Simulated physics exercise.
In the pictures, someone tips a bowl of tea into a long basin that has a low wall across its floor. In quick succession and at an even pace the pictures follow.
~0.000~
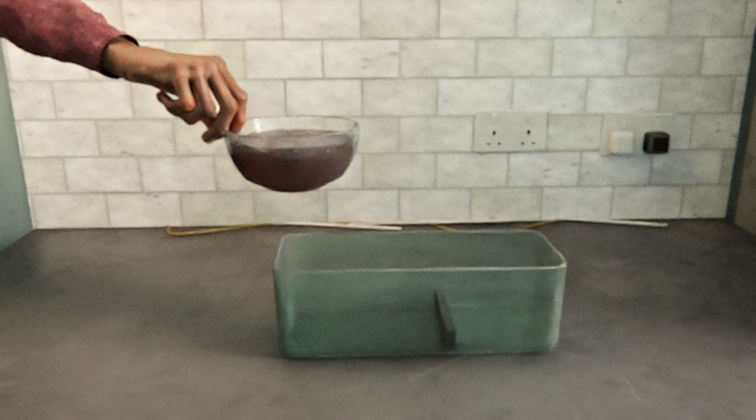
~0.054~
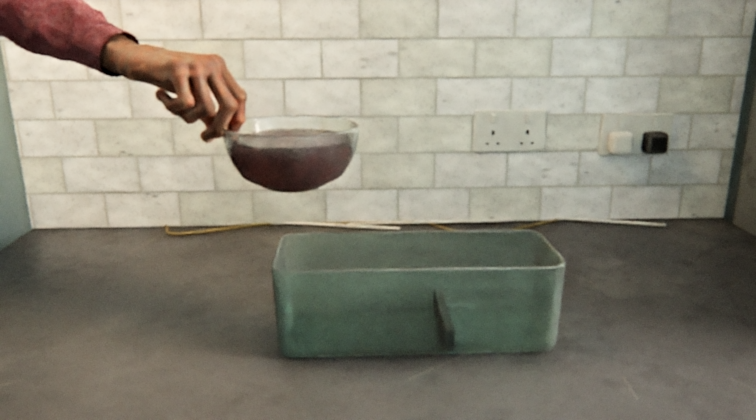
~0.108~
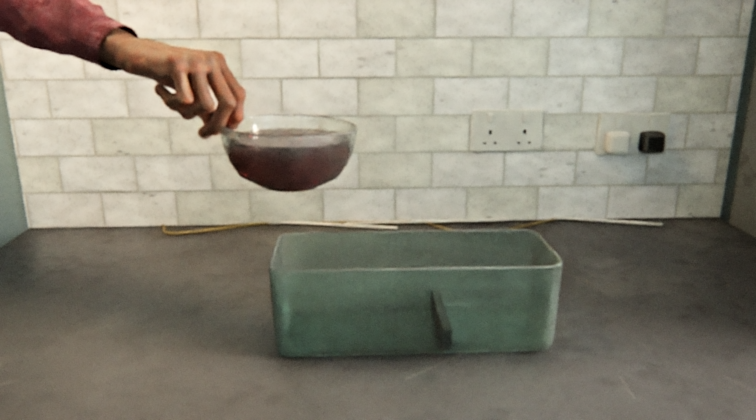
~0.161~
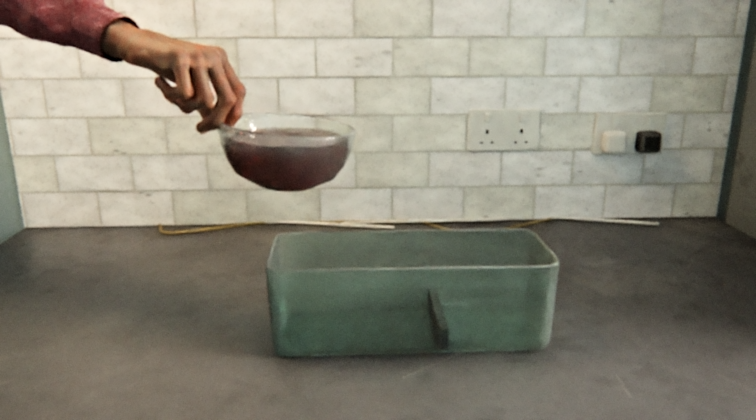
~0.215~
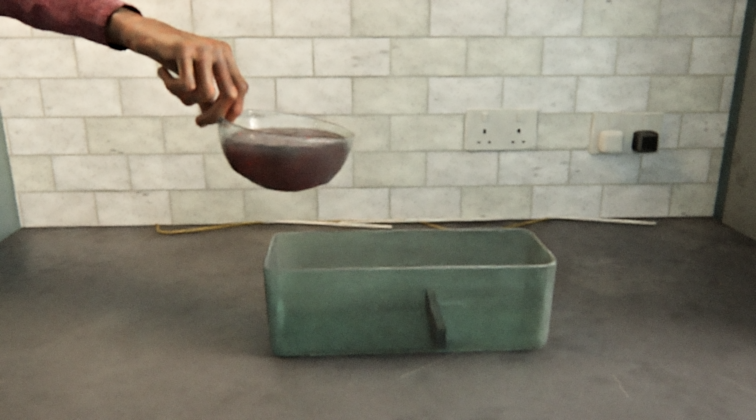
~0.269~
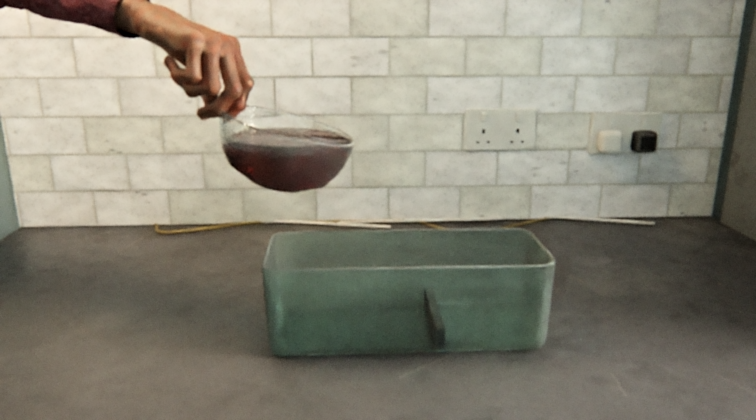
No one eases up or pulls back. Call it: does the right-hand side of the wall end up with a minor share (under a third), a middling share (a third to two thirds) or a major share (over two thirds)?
The right side gets a minor share.
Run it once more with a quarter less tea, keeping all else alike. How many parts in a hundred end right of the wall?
Roughly 15 percent.
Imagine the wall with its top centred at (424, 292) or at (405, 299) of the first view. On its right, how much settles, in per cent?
Roughly 15 % and then 50 %.
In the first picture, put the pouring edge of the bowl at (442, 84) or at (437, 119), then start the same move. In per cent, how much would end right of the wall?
First try: About 65 %; second try: About 60 %.
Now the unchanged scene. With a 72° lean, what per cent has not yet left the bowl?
Roughly 35 %.
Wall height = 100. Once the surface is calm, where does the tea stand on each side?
The left comes to 80 % and the right to 30 %.
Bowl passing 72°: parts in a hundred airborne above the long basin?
35 %.
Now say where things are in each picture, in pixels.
The first frame shows tilt 0°; pouring edge (359, 127); surface from (230, 140) to (356, 137); the long basin's rim runs from (279, 253) to (553, 248); the wall's top is at (444, 309).
The second frame shows tilt 1°; pouring edge (358, 127); surface from (229, 139) to (354, 138).
The third frame shows tilt 3°; pouring edge (356, 129); surface from (227, 137) to (353, 139).
The fourth frame shows tilt 6°; pouring edge (354, 132); surface from (225, 136) to (351, 139).
The fifth frame shows tilt 10°; pouring edge (353, 137); surface from (225, 135) to (350, 139).
The sixth frame shows tilt 15°; pouring edge (353, 143); surface from (226, 136) to (351, 140).
After 0.67 s the tilt is 72° and 36 per cent is still to pour, 29 is left of the wall and 0 right of it.
After 0.96 s the tilt is 104° and 1 per cent is still to pour, 86 is left of the wall and 9 right of it.
After 1.26 s the tilt is 108° and 0 per cent is still to pour, 83 is left of the wall and 16 right of it.
After 1.59 s the tilt is 108° and 0 per cent is still to pour, 81 is left of the wall and 18 right of it.
In the end 81 per cent lies left of the wall, 18 right of it and 1 outside.
